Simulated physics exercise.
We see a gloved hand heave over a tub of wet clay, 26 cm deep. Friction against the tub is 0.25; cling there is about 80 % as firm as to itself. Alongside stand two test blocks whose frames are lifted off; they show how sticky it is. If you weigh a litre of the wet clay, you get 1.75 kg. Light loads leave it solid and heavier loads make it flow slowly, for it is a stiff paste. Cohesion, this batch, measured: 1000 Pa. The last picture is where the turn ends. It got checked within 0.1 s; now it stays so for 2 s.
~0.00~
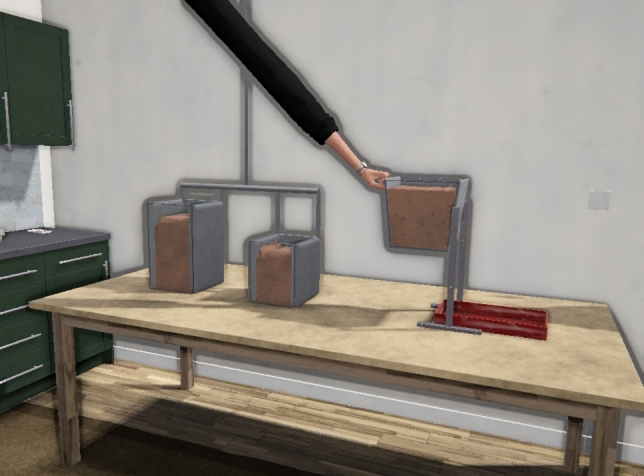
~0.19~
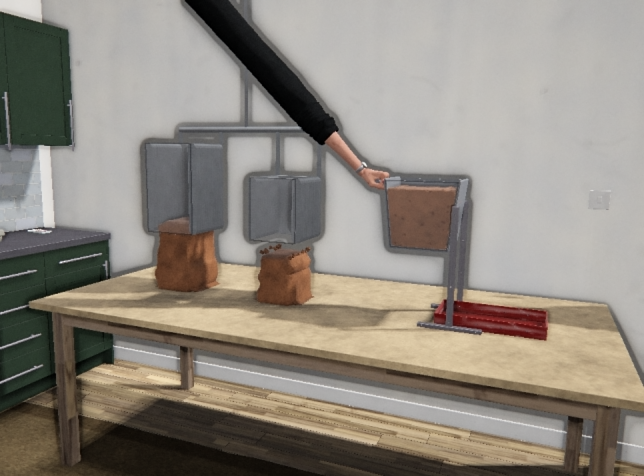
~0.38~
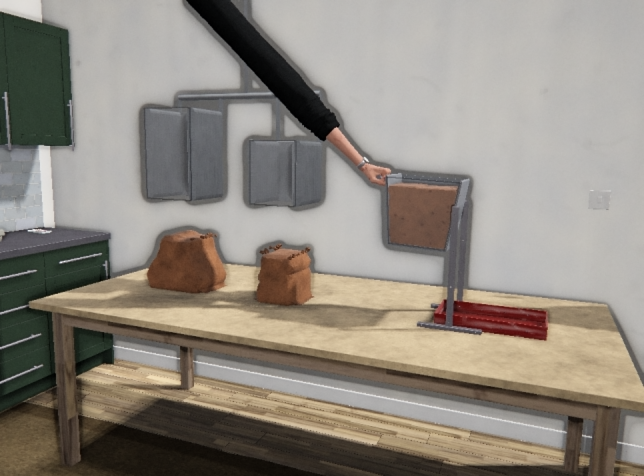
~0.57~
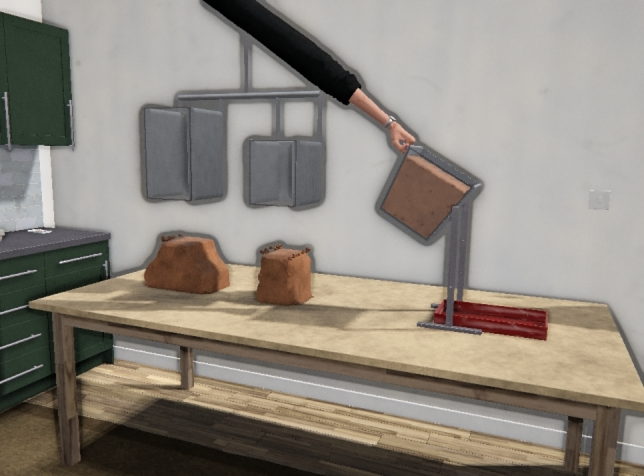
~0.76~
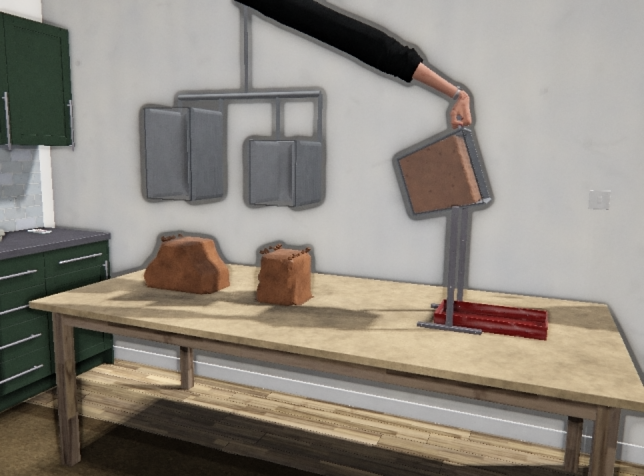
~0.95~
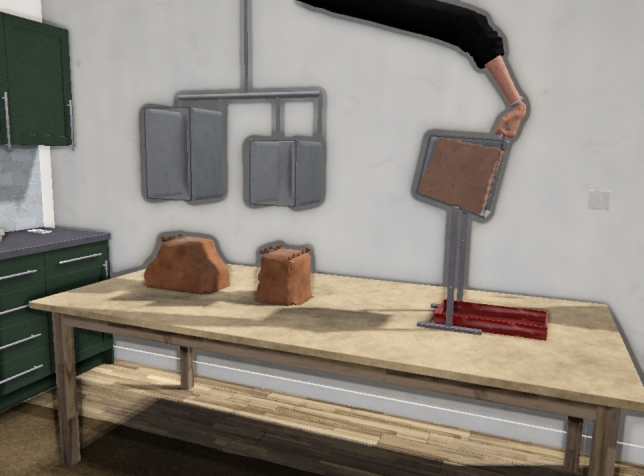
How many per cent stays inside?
34 %.
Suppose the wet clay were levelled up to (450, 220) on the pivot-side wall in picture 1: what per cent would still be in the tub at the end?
I'd guess around 55 in a hundred.
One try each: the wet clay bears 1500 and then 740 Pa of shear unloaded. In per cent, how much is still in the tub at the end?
Going in order, it's 40 % and then 35 %.
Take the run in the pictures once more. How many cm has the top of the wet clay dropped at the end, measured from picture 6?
13 cm.
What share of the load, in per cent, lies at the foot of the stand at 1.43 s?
Roughly 30 per cent.
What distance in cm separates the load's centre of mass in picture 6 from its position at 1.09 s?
The shift is near 6 cm.
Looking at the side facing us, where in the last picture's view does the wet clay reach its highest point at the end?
Looking at the last picture, I'd put it at about (456, 175).
After 1.09 s, the tub is at 101 degrees and holds 80 %.
After 1.26 s, the tub is at 101 degrees and holds 45 %.
After 1.43 s, the tub is at 101 degrees and holds 34 %.
After 1.60 s, the tub is at 101 degrees and holds 34 %.
After 2.95 s, at the end, the tub is at 101 degrees and holds 34 %.
